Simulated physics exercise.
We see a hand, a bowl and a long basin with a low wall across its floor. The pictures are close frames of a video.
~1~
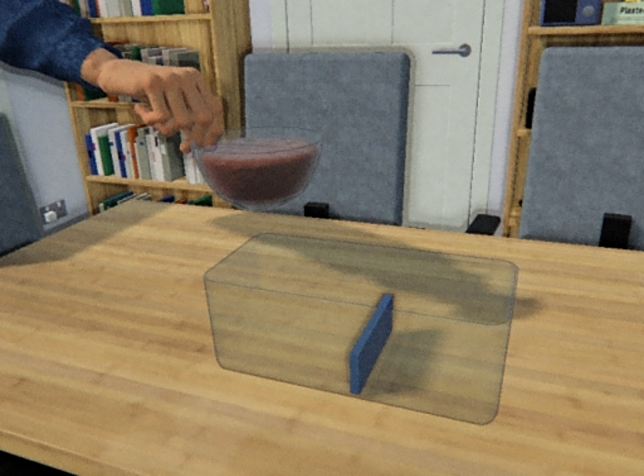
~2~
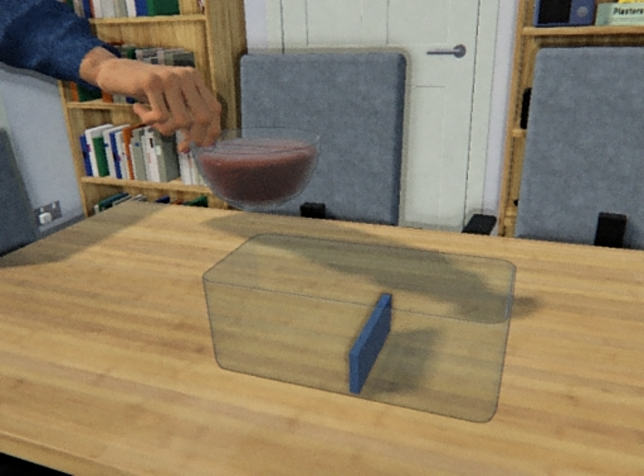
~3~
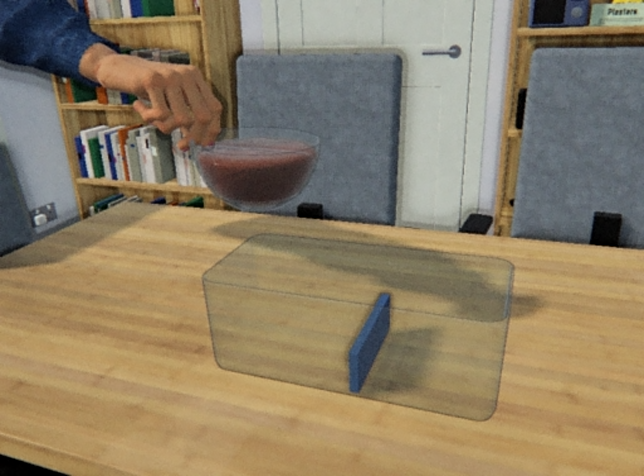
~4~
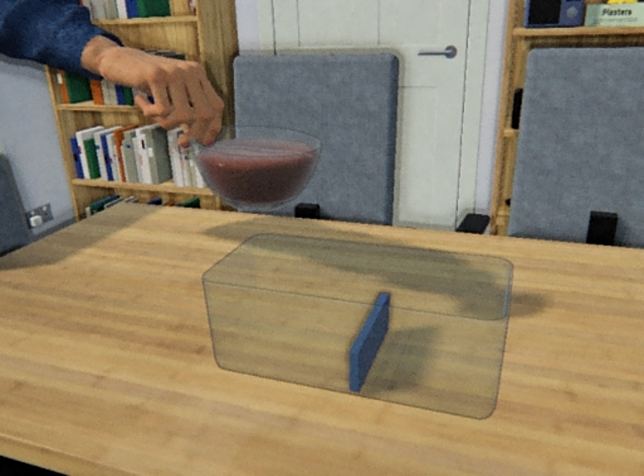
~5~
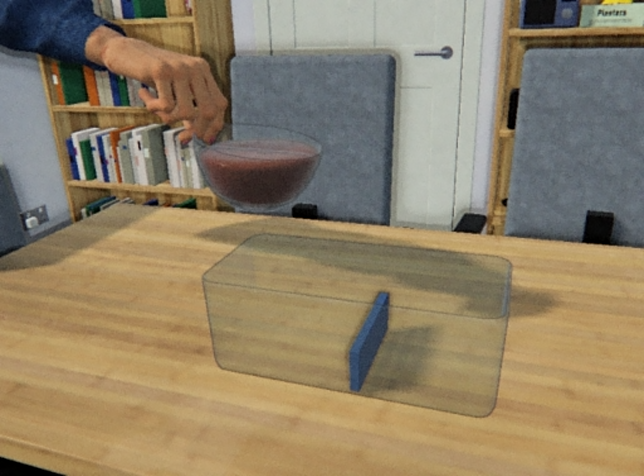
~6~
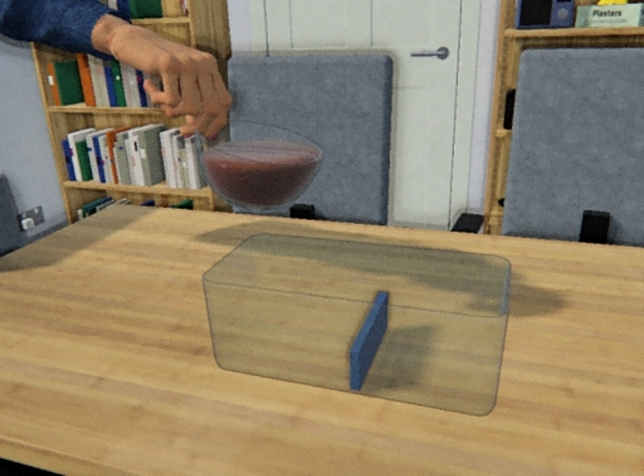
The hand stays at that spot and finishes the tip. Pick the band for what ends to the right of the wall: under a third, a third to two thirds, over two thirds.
The share right of the wall is between a third and two thirds.
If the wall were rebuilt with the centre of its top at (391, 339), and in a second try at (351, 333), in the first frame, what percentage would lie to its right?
Roughly 30 per cent, and 75 per cent.
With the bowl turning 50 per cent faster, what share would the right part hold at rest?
Some 40 per cent.
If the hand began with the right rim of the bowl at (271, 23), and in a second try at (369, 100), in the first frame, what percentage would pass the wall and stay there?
About 25 and 95 per cent.
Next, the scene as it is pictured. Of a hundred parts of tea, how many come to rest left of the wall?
Roughly 45 in a hundred.
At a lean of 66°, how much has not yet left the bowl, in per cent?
Some 40 per cent.
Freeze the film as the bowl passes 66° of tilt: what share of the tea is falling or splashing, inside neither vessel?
Roughly 30 in a hundred.
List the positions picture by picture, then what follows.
The first frame shows tilt 0°; pouring edge (318, 144); surface from (209, 145) to (318, 151); the long basin's rim runs from (232, 255) to (514, 293); the wall's top is at (373, 323).
The second frame shows tilt 1°; pouring edge (317, 145); surface from (208, 146) to (316, 152).
The third frame shows tilt 2°; pouring edge (317, 147); surface from (207, 145) to (316, 153).
The fourth frame shows tilt 5°; pouring edge (318, 151); surface from (208, 145) to (317, 153).
The fifth frame shows tilt 10°; pouring edge (319, 156); surface from (210, 146) to (318, 154).
The sixth frame shows tilt 15°; pouring edge (321, 162); surface from (210, 148) to (322, 157); 1 per cent is over the edge.
A moment on, the tilt is 66° and 39 per cent is still to pour, 8 is left of the wall and 24 right of it.
Next, the tilt is 98° and 1 per cent is still to pour, 43 is left of the wall and 52 right of it.
Then the tilt is 104° and 0 per cent is still to pour, 47 is left of the wall and 52 right of it.
Later the tilt is 104° and 0 per cent is still to pour, 47 is left of the wall and 52 right of it.
In the end 47 per cent lies left of the wall, 52 right of it and 0 outside.
